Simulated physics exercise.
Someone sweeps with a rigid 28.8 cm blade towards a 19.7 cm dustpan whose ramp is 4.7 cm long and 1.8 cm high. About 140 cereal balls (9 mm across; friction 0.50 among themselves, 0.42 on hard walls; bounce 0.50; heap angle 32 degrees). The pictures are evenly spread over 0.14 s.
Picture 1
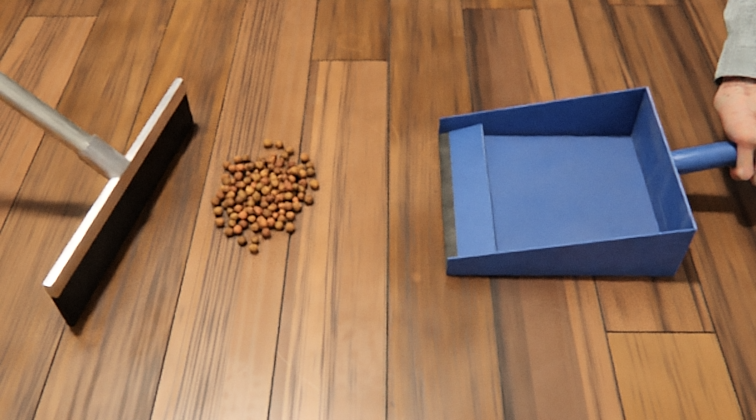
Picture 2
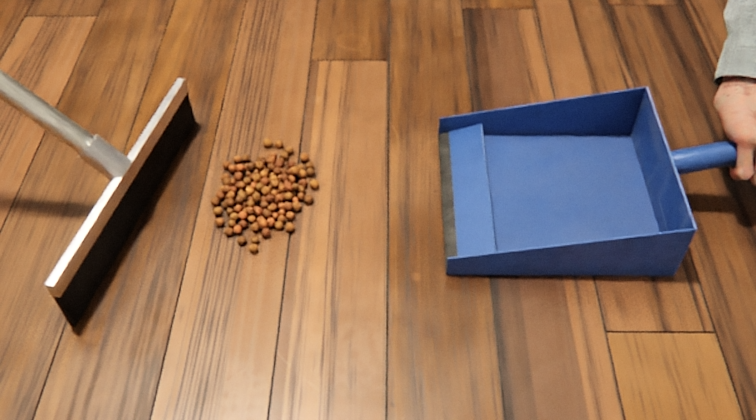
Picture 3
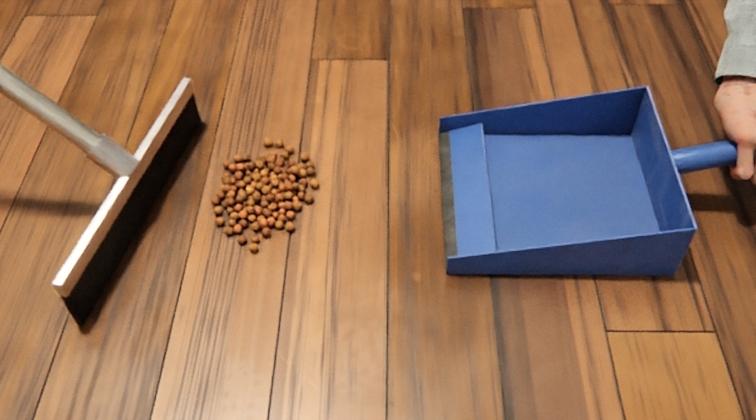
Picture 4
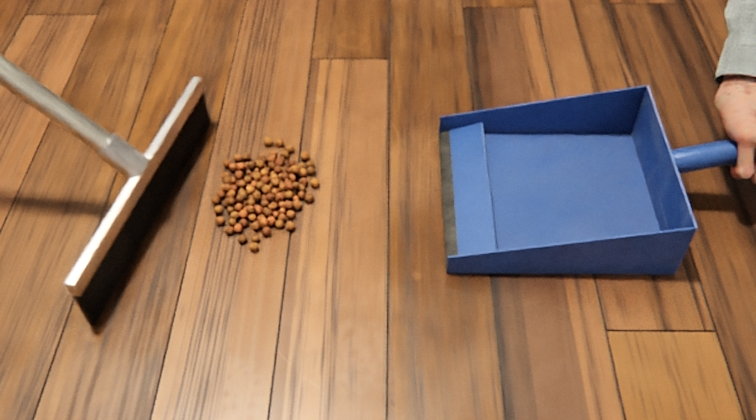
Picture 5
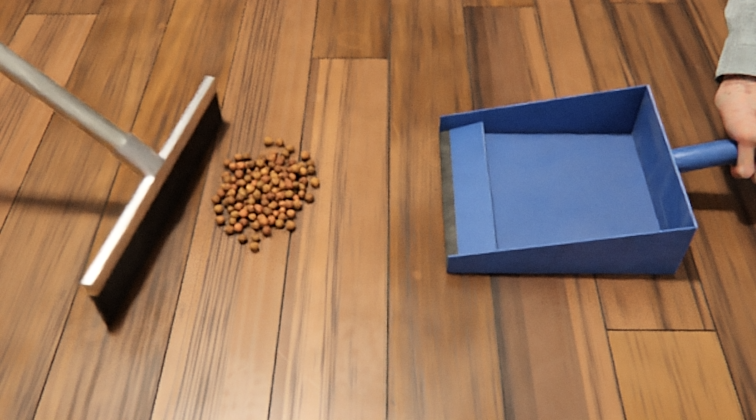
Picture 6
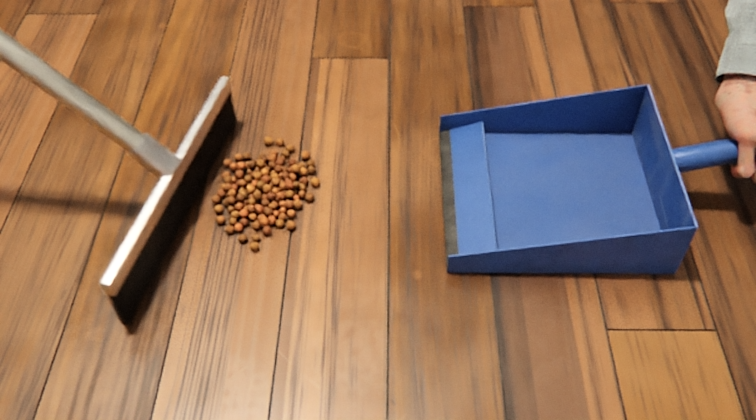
A black-edged sweeping blade on a metal handle slid slowly right across a wooden floor, closing in on a still pile of small brown balls, while a hand held a blue dustpan motionless at the right.
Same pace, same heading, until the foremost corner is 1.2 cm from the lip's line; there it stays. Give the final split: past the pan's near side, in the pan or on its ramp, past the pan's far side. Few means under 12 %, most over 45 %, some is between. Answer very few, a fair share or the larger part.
Past the pan's near side: Very few; in the pan or on its ramp: A fair share; past the pan's far side: Very few.
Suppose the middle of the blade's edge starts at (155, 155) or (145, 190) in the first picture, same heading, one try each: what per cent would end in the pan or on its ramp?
About 5 and 10 per cent.
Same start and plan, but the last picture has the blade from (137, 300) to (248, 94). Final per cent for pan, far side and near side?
Pan 35, far 0, near 15.
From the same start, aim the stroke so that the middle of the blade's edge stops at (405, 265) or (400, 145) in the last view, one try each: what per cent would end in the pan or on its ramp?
Some 25 and 5 per cent.
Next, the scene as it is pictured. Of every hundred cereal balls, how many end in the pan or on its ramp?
About 20 per cent.
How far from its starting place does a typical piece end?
Roughly 18 cm.
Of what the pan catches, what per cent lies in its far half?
Roughly 60 per cent.
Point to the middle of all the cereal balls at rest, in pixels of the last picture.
Near (436, 199).
Then, 0.20 s after the last picture, middle of the blade 16 cm from the lip; 0 % over the lip, far side 0 %, near side 0 %.
Then, 0.33 s after the last picture, middle of the blade 8 cm from the lip; 0 % over the lip, far side 0 %, near side 5 %.
Then, 0.59 s after the last picture, middle of the blade 4 cm from the lip; 20 % over the lip, far side 0 %, near side 10 %.
In the end, near side 10 %, pan 20 %, far side 0 %, in front of the lip or behind the blade 70 %.
